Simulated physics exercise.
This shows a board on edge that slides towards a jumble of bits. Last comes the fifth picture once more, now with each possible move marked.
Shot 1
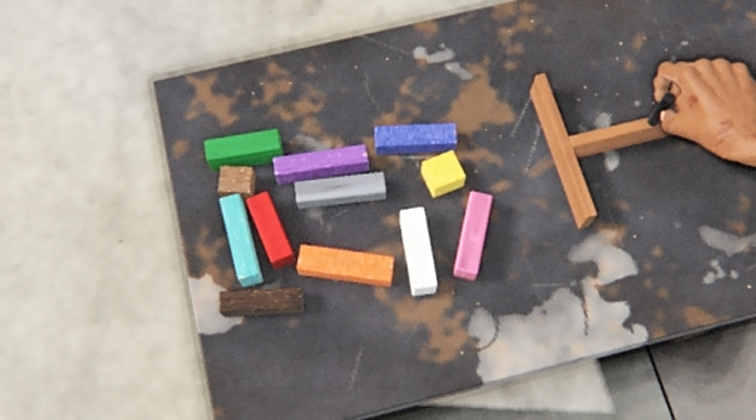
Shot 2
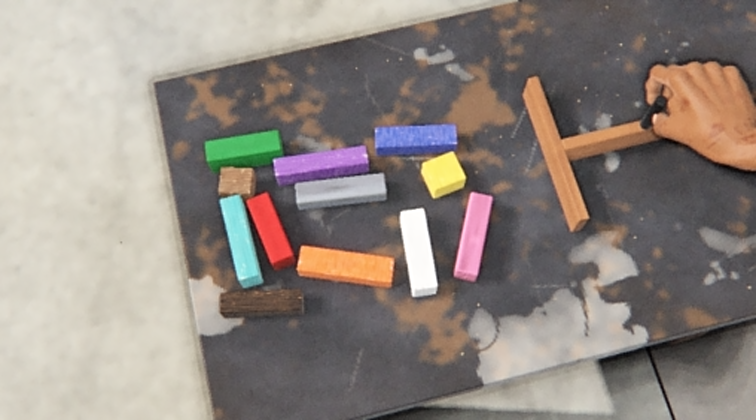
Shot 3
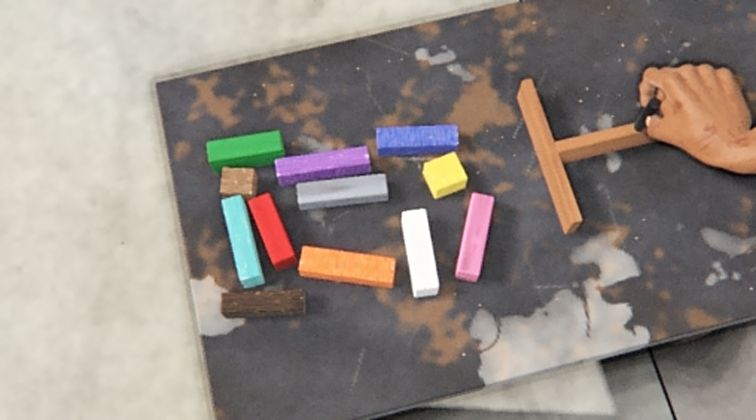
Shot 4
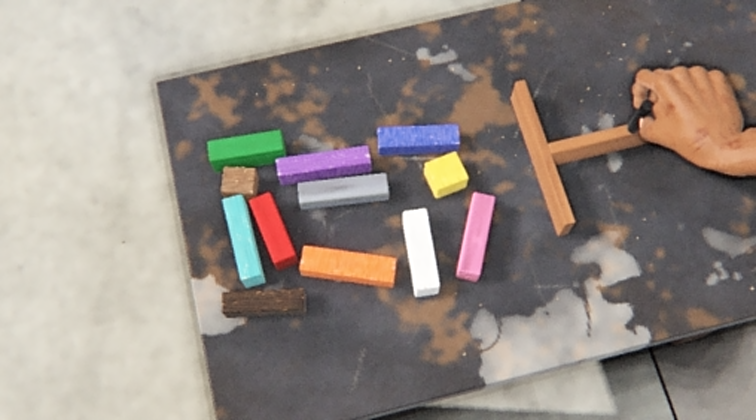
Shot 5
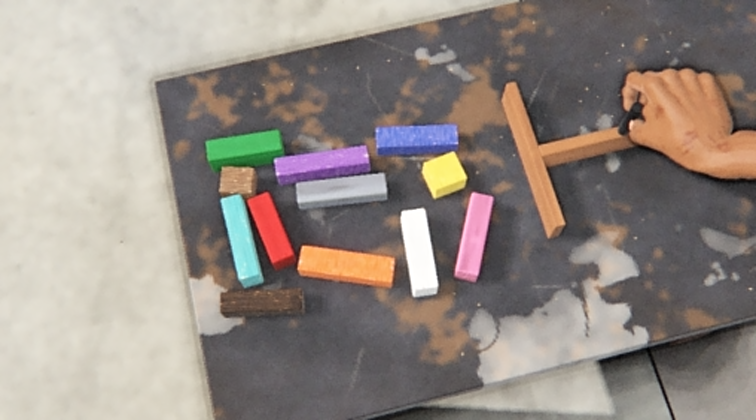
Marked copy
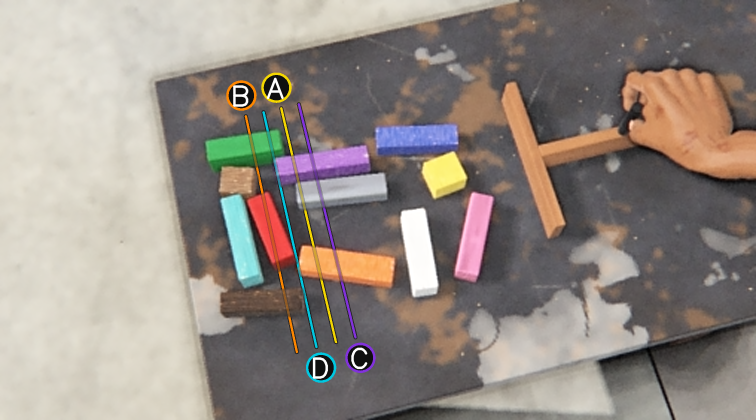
On a dark, blotchy slab, a hand slowly slid a wooden T-shaped pusher a short way left towards a jumble of colourful sticks and blocks, which all lay still.
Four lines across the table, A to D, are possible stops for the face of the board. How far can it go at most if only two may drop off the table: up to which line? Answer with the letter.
The farthest such stop is C.
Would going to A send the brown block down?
Yes.
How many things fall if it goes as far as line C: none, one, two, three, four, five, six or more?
Two.
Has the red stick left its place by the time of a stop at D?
Yes.
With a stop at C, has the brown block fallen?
By then, yes.
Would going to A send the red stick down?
By then, yes.
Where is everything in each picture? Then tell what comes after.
In the first picture, board (566, 143); grey stick (341, 190); red stick (271, 230).
In the second picture, board (558, 146); orange bar (346, 267).
In the third picture, board (552, 148); turquoise bar (243, 242).
In the fourth picture, board (545, 150); yellow block (446, 175).
In the fifth picture, board (535, 152); black bar (263, 303); green stick (247, 151); purple bar (323, 166).
On the copy, A at (307, 219); B at (270, 228); C at (326, 215); D at (289, 223).
On C. First, board (461, 169); pink stick (462, 243); blue bar (400, 145).
Then, board (387, 187); brown block (181, 197); turquoise bar (225, 243).
Finally, board (328, 200); turquoise bar over the edge; brown block over the edge; two fallen.
By contrast, A drops four; B drops four; D drops four.
